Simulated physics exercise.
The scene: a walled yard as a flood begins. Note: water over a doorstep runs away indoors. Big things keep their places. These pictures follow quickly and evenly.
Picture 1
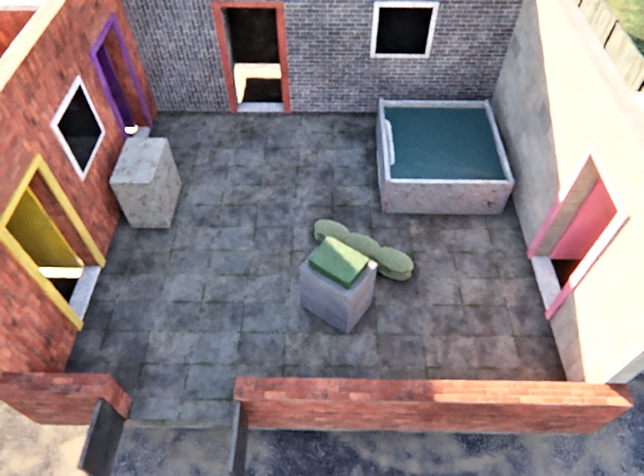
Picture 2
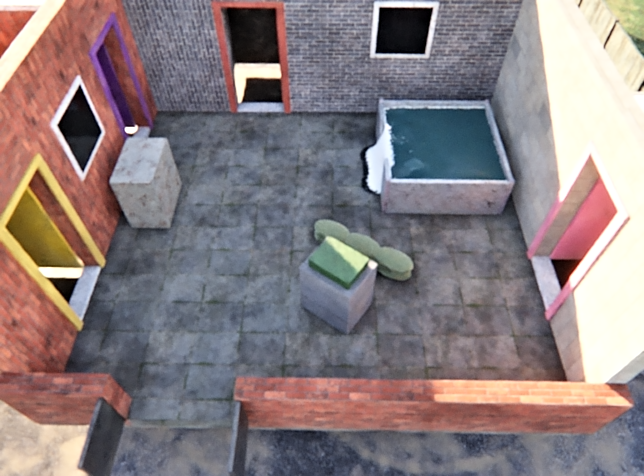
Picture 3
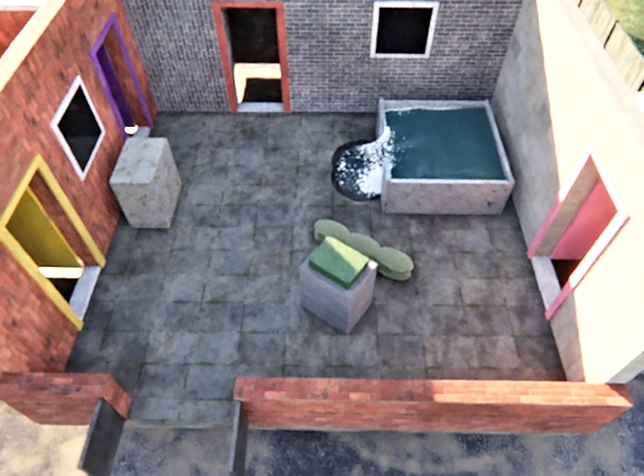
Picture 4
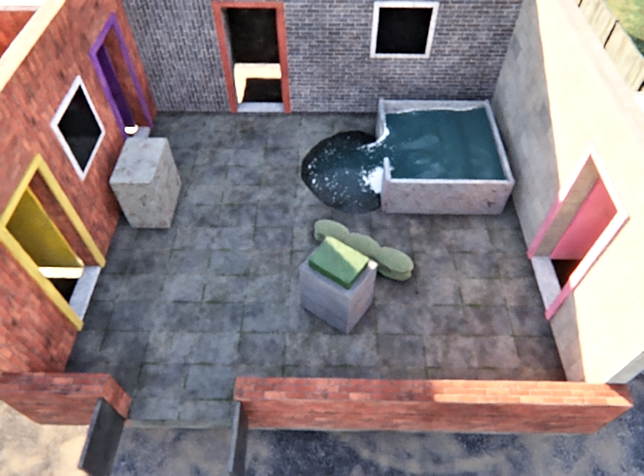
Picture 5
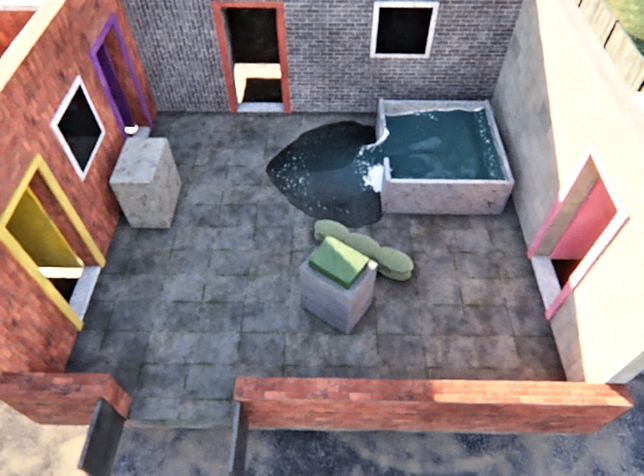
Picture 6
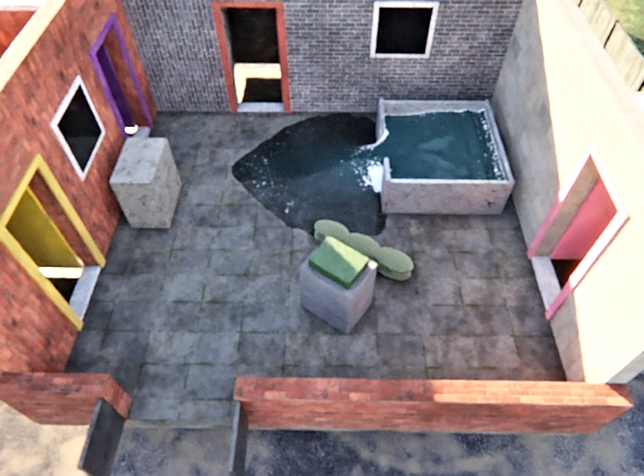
A walled yard paved in grey slabs is seen from high above, the view fixed throughout. A raised tank of dark teal water stands at the upper right, with a green-topped block and low green shape near the middle, a pale block at left, and yellow, purple, red and pink doorways around. Water pours from the tank's left side in white foam, then spreads leftward across the paving in a widening dark pool.
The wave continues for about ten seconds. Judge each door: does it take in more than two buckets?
The pink door will be at or under the cap; the purple door will be over the cap; the red door will be over the cap; the yellow door will be over the cap.
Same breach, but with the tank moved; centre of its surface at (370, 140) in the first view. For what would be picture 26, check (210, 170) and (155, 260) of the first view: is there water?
Points in order: Inundated; inundated.
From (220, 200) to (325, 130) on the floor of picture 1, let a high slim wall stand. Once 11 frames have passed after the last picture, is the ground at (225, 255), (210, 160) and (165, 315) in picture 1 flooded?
Results in order: Swamped / bone-dry / swamped.
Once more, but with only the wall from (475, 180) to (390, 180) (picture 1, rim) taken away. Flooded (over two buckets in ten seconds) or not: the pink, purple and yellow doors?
Well, I'd say the pink door breaks the threshold, while the purple door comes in lower and the yellow door breaks the threshold.
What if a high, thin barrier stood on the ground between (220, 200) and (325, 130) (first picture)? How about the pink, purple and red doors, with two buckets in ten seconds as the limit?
Note - pink: Does not reach it; purple: Does not reach it; red: Does not reach it.
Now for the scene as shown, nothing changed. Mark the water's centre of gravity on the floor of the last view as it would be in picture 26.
It is around (313, 185).
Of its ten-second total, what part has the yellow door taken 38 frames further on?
Share by then: 55 in a hundred.
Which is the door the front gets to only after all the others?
That is the door marked pink.
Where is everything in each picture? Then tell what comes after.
The open tank at (441, 142) is whole and still, in the first frame.
Water pours out at (383, 161) and has run to (370, 149), in the second frame.
The front is at (346, 147), out from the gap at (383, 162), in the third frame.
The front is at (308, 180), out from the gap at (383, 162), in the fourth frame.
The front is at (274, 165), out from the gap at (383, 161), in the fifth frame.
The front is at (238, 172), out from the gap at (383, 161), in the sixth frame.
A moment on, water covers 35 % of the floor; the pink door not reached, the purple door wet at the sill, nothing in, the red door wet at the sill, nothing in, the yellow door not reached.
Next, water covers 50 % of the floor; the pink door not reached, the purple door over two buckets in, the red door under two buckets in, the yellow door wet at the sill, nothing in.
Then, water covers 55 % of the floor; the pink door not reached, the purple door far over two buckets in, the red door over two buckets in, the yellow door over two buckets in.
Later, water covers 60 % of the floor; the pink door not reached, the purple door far over two buckets in, the red door over two buckets in, the yellow door over two buckets in.
In the end, water covers 80 % of the floor; the pink door wet at the sill, nothing in, the purple door far over two buckets in, the red door far over two buckets in, the yellow door far over two buckets in.
